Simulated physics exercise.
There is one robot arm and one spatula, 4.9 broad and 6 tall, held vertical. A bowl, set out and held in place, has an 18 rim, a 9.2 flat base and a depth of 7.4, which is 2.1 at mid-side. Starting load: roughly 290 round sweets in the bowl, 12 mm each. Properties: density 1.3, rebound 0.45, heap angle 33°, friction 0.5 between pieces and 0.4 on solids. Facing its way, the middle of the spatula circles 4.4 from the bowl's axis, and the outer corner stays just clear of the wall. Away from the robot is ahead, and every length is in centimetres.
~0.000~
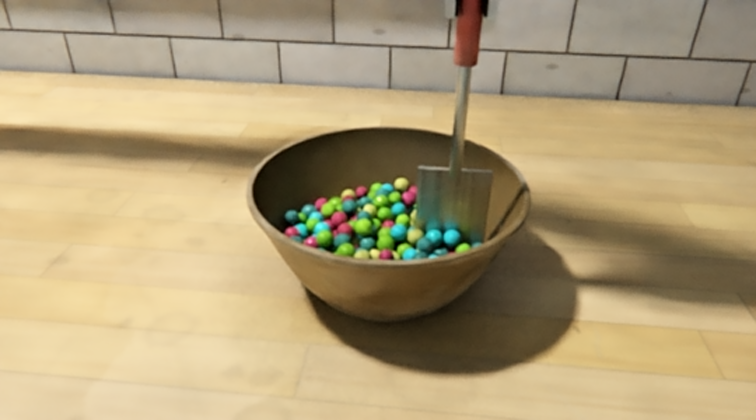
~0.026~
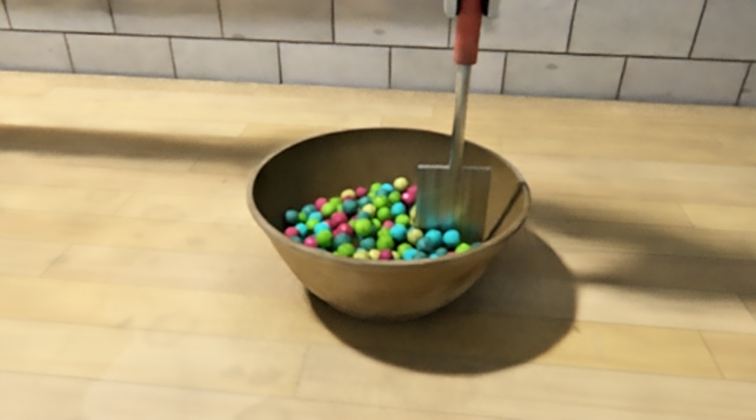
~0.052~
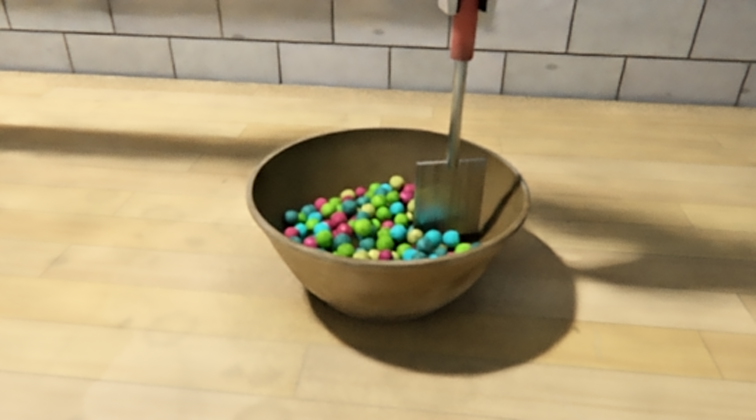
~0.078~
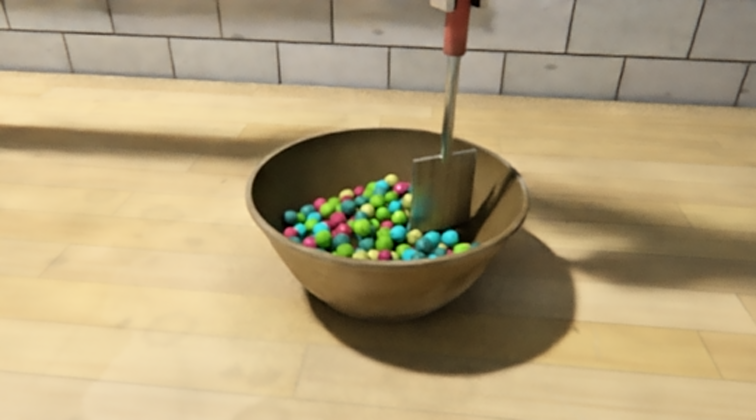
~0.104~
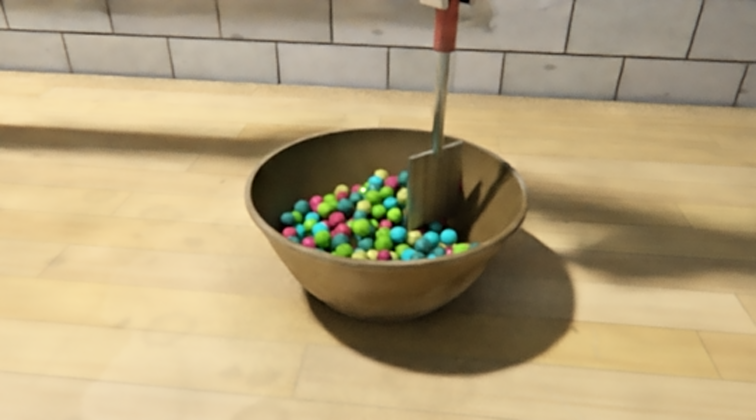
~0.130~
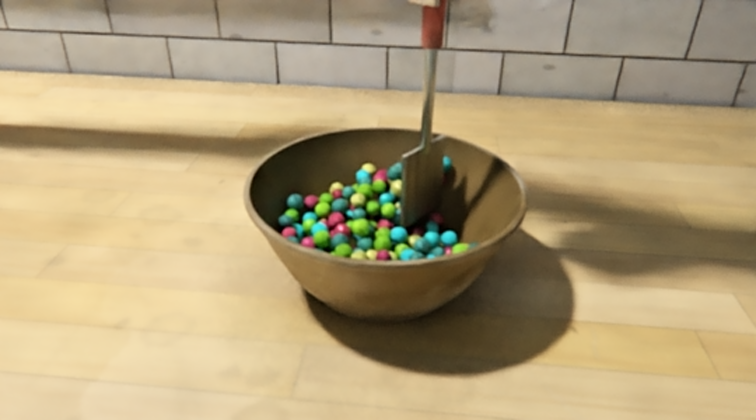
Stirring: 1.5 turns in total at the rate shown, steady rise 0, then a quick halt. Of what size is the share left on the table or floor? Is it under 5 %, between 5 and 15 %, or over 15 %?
Between 5 and 15 %.
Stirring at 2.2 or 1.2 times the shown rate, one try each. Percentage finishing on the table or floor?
First try close to 40, second close to 15, in per cent.
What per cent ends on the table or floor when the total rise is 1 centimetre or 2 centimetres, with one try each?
Close to 5 and 5 percent, in that order.
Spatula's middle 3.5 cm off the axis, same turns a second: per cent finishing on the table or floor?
Near 5 percent.
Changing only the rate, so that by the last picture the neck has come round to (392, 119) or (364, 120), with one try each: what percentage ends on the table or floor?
Some 25 and 40 %.
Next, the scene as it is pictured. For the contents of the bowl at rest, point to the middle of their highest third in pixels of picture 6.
I'd put it at about (325, 249).
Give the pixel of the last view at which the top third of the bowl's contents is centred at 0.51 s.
Centre of upper third: Approx. (383, 253) px.
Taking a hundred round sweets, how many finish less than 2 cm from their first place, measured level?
Some 15 per cent.
After 0.51 s, 245° round, highest piece 9 above the table; 283 in the bowl, 1 on the table or floor, 2 in flight or on the tool.
After 0.88 s, 75° round, highest piece 9 above the table; 274 in the bowl, 11 on the table or floor, 1 in flight or on the tool.
After 1.27 s, 180° round, highest piece 7 above the table; 265 in the bowl, 21 on the table or floor.
After 1.97 s, 180° round, highest piece 7 above the table; 265 in the bowl, 21 on the table or floor.
In the end, 265 in the bowl, 21 on the table or floor. That is 7 % on the table or floor.
